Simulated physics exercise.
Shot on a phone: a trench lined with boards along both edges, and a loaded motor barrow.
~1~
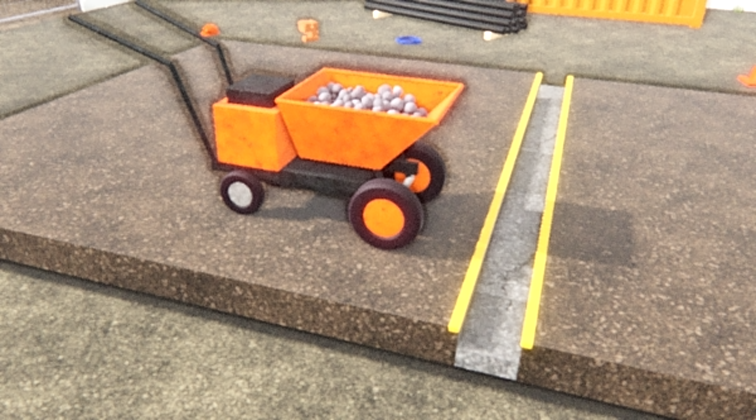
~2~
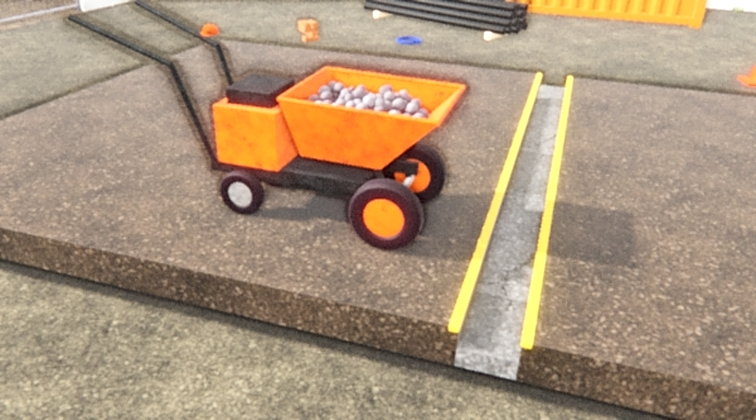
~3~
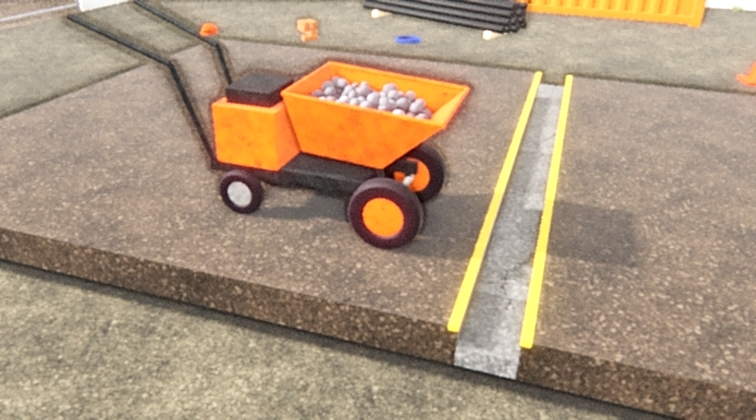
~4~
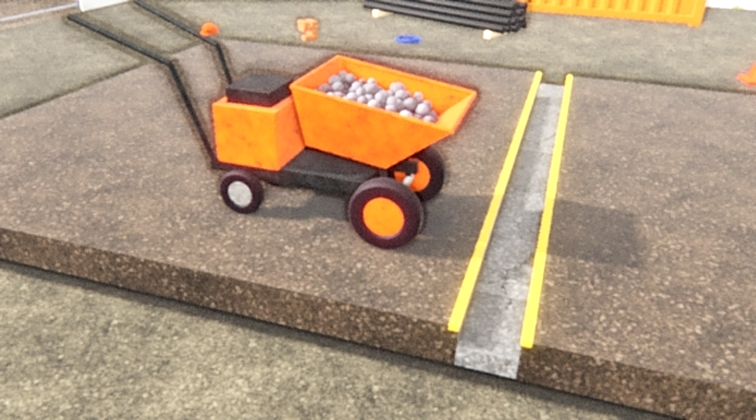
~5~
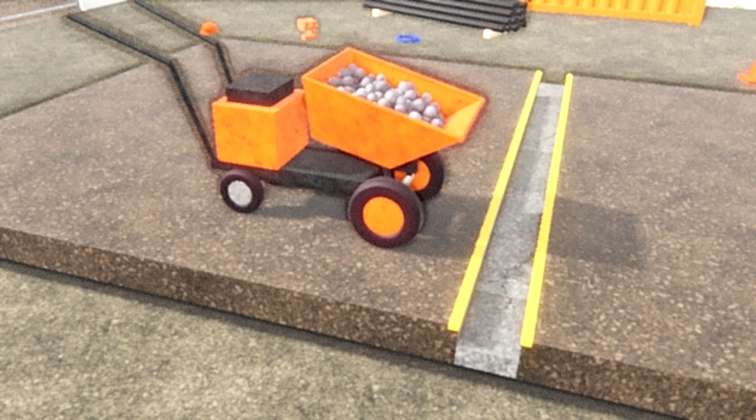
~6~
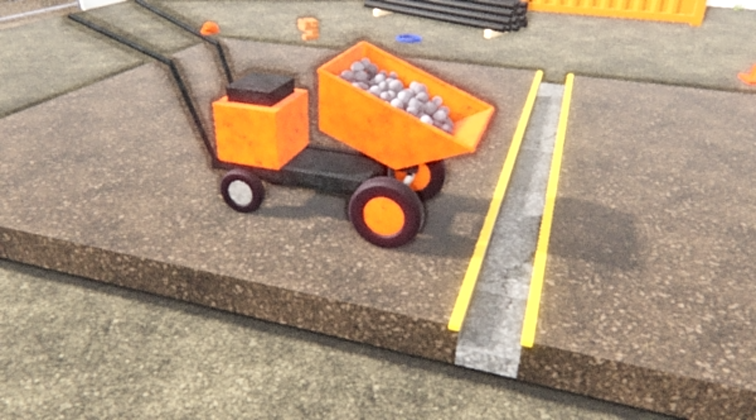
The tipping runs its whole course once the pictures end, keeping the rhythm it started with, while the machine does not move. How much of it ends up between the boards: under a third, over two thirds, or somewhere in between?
A third to two thirds.
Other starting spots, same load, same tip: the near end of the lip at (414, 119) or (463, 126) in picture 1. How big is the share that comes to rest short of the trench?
0 % for the first, 0 % for the second.
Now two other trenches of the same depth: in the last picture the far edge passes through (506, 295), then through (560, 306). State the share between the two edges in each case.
About 10 %, then 90 %.
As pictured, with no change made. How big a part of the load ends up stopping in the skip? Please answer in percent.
0 per cent, roughly.
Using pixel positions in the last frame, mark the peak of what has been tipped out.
I'd place the summit at about pixel (562, 235).
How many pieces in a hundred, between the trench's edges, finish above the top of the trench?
Roughly 25 in a hundred.
Soon after the last picture, skip tipped steeply; all in the skip.
A little later, skip tipped steeply; about two thirds in the skip; about a quarter in or heaped over the trench; a small part beyond it; a stray few falling.
Later still, skip tipped right over; a small part in the skip; about half in or heaped over the trench; about half beyond it.
At rest, skip tipped right over; about half in or heaped over the trench; about half beyond it.
